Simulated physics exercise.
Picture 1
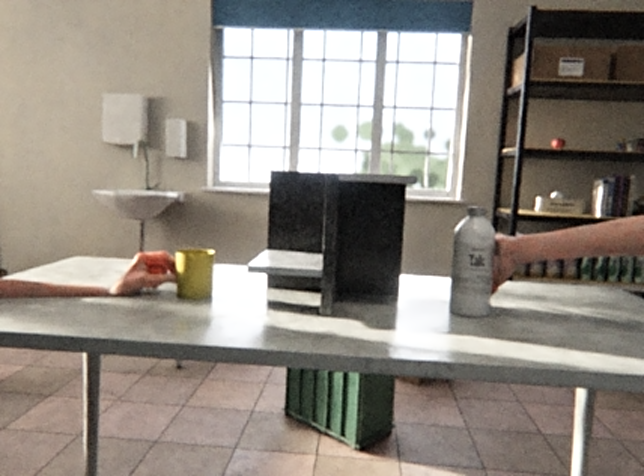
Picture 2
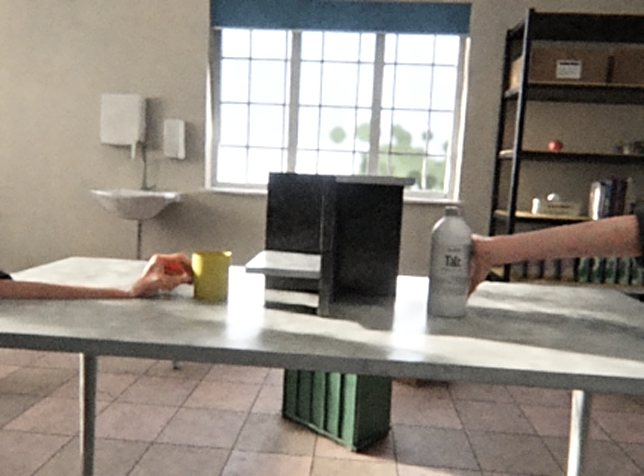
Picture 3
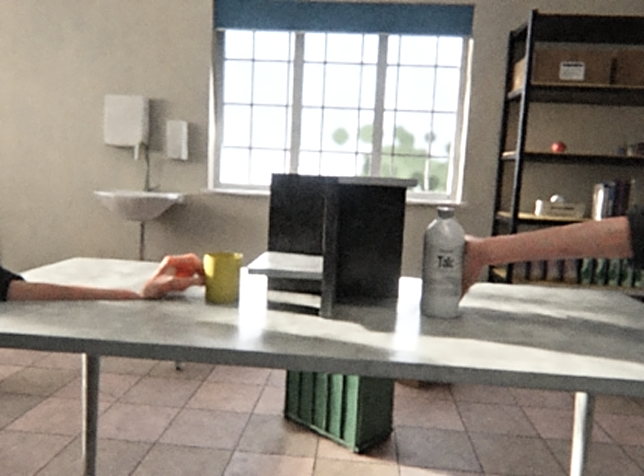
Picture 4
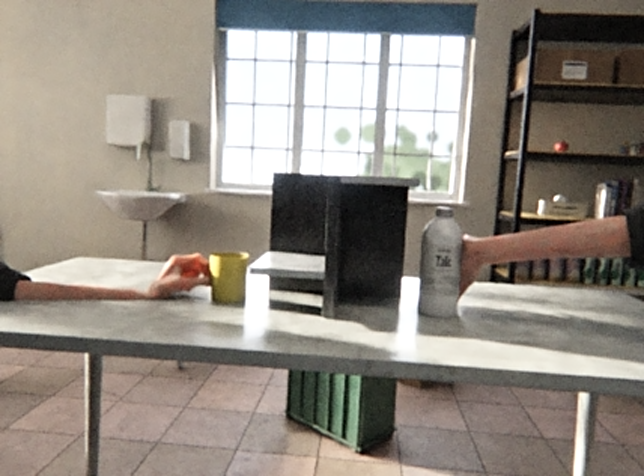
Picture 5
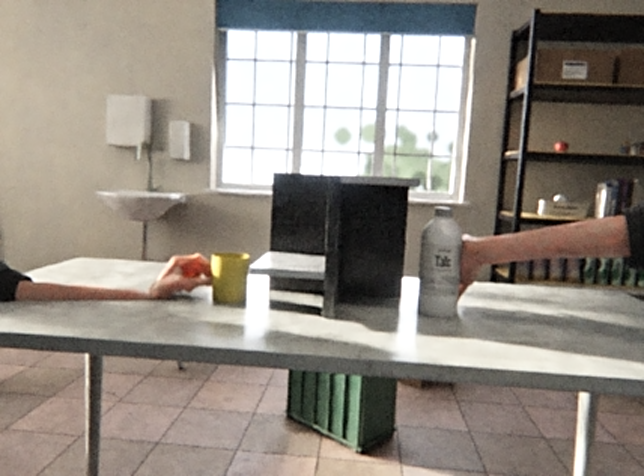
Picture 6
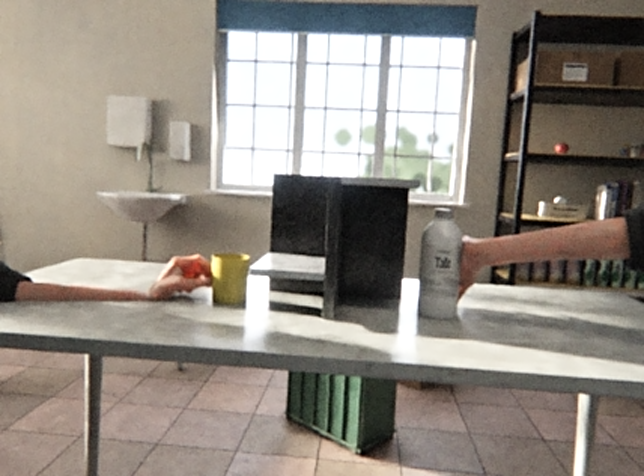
The clip opens on a pale table with a dark shelf at its centre, one hand at a yellow beaker on the left and another gripping a white bottle on the right. The hands slide both items a short way inward toward the shelf, then the beaker and bottle barely move.
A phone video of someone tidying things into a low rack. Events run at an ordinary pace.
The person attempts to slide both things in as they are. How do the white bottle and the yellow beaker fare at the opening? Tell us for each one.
White bottle: In; yellow beaker: Jammed.
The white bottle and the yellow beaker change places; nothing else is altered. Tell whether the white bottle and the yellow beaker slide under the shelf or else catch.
White bottle: Blocked. Yellow beaker: Clear.
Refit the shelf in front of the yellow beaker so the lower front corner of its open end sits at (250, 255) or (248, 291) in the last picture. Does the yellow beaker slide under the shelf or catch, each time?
So, in order, it fits under and after that it is held back.
Then, 0.24 s on from there, white bottle sliding up to the opening near (431, 262); yellow beaker sliding up to the opening near (239, 279).
Then, 0.40 s on from there, white bottle part of the way in near (413, 261); yellow beaker stopped at the opening near (241, 279).
Then, 0.56 s on from there, white bottle part of the way in near (395, 260); yellow beaker stopped at the opening near (241, 279).
In the end, the white bottle clears the shelf, near (386, 259); the yellow beaker is too tall, near (241, 279).
